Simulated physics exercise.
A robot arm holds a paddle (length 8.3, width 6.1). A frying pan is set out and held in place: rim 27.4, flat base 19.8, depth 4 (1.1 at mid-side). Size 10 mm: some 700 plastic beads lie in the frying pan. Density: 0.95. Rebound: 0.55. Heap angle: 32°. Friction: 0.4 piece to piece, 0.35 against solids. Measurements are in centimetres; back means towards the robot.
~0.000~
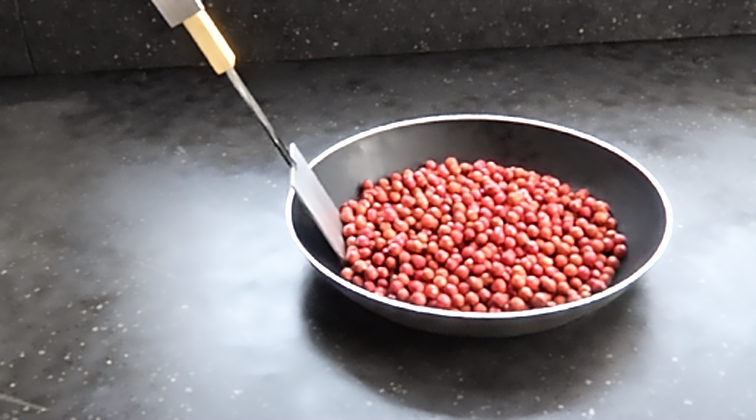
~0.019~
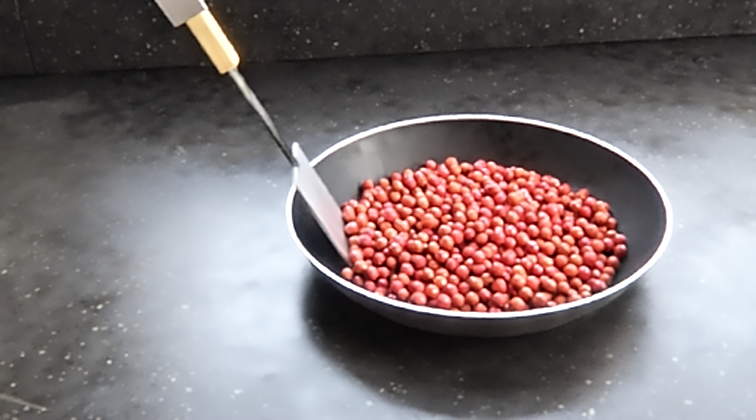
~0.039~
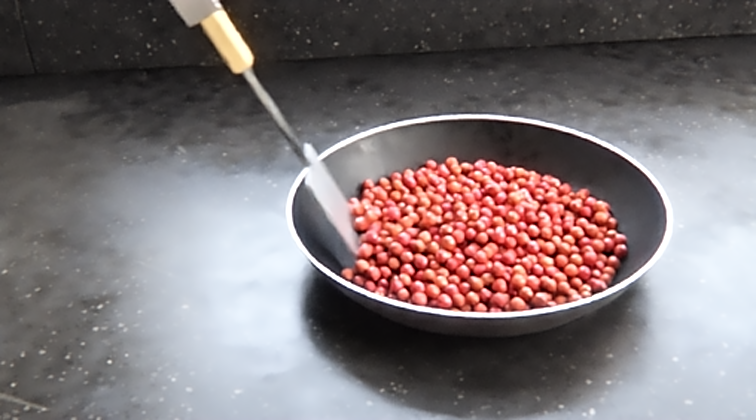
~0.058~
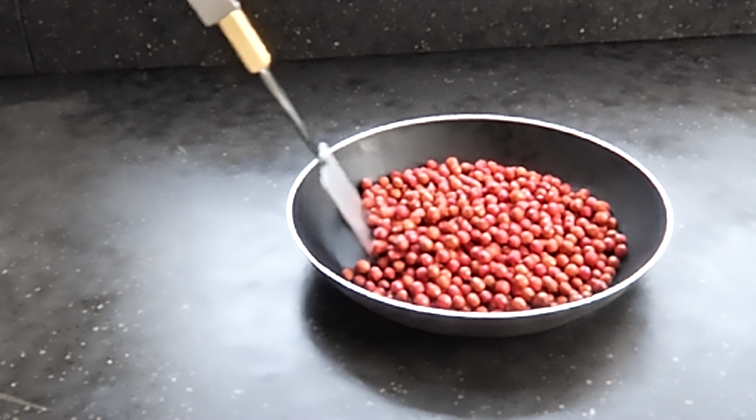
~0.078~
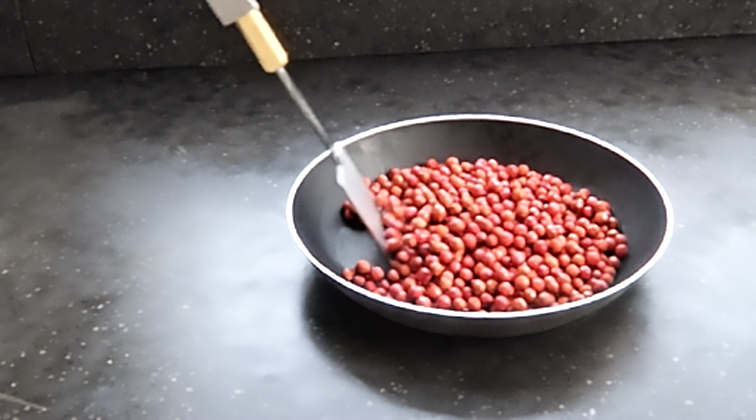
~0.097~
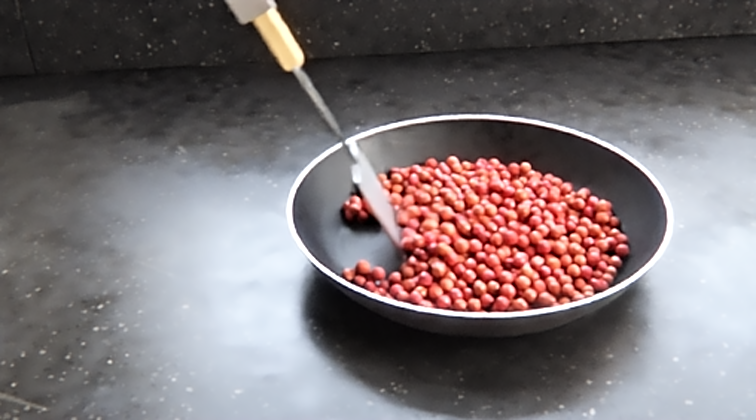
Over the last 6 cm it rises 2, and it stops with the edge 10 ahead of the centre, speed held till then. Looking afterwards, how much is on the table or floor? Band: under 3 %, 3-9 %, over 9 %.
3-9 %.
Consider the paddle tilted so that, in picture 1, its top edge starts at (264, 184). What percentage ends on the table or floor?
I'd estimate around 5 per cent.
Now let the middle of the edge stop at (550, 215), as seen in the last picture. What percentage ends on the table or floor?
Estimate: Approx. 0 %.
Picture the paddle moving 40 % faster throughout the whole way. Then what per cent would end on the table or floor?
About 10 in a hundred.
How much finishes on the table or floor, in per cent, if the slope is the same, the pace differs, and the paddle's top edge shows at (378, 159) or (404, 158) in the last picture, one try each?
I'd estimate some 10 and 15 in a hundred.
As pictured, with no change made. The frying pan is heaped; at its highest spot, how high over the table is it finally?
It reaches about 5.0 cm.
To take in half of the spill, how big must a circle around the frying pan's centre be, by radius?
Distance, approx.: 20 cm.
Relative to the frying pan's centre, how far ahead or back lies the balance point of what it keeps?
I'd say it's roughly 3.5 cm toward the front.
After 0.20 s, sloping 64°, highest piece 4 above the table; 695 in the frying pan.
After 0.29 s, sloping 64°, highest piece 5 above the table; 695 in the frying pan.
After 0.54 s, sloping 64°, highest piece 5 above the table; 655 in the frying pan, 38 on the table or floor, 2 on the blade or in flight.
After 1.59 s, sloping 64°, highest piece 5 above the table; 653 in the frying pan, 42 on the table or floor.
At rest, 653 in the frying pan, 42 on the table or floor. That is 6 % on the table or floor.
